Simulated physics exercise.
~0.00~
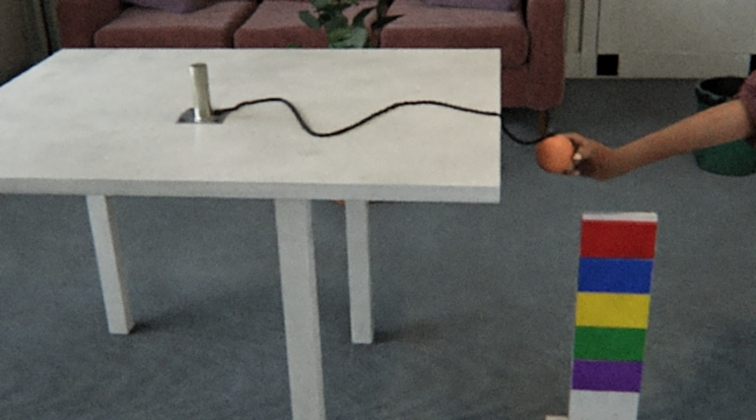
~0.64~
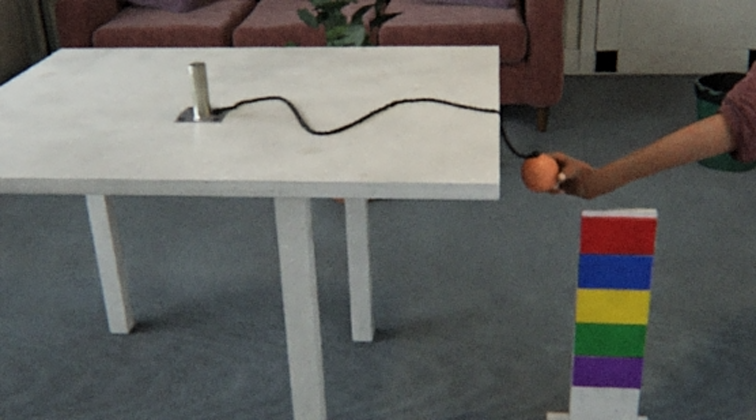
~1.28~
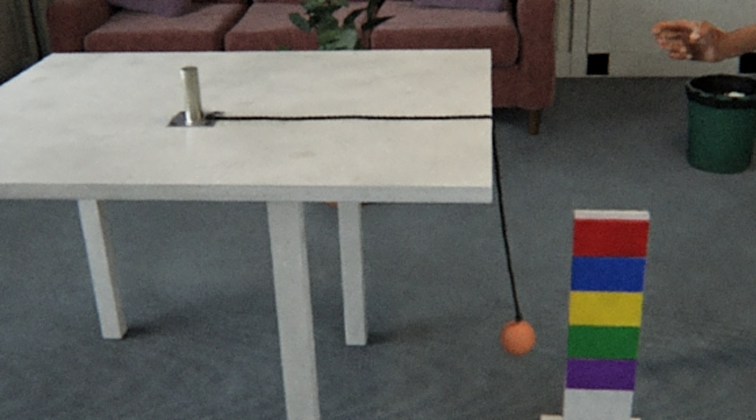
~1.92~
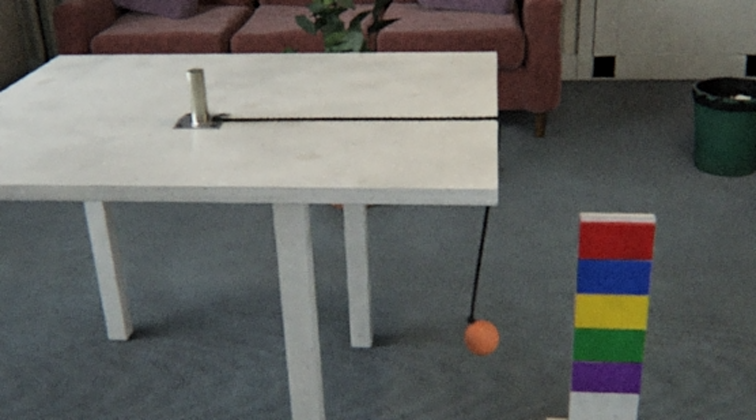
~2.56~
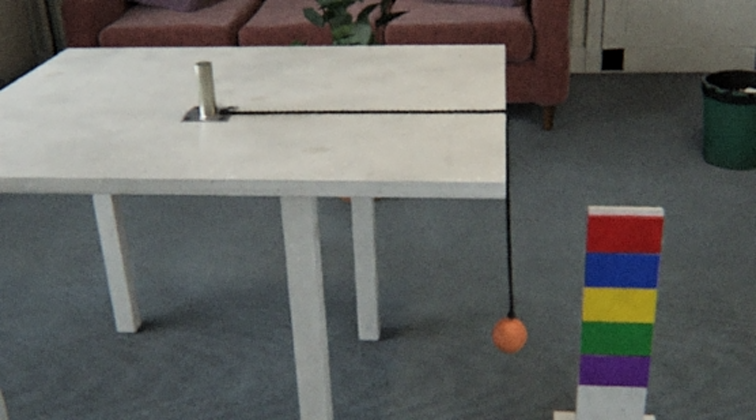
Beside a striped board, a hand releases a corded orange, which drops and hangs level with green.
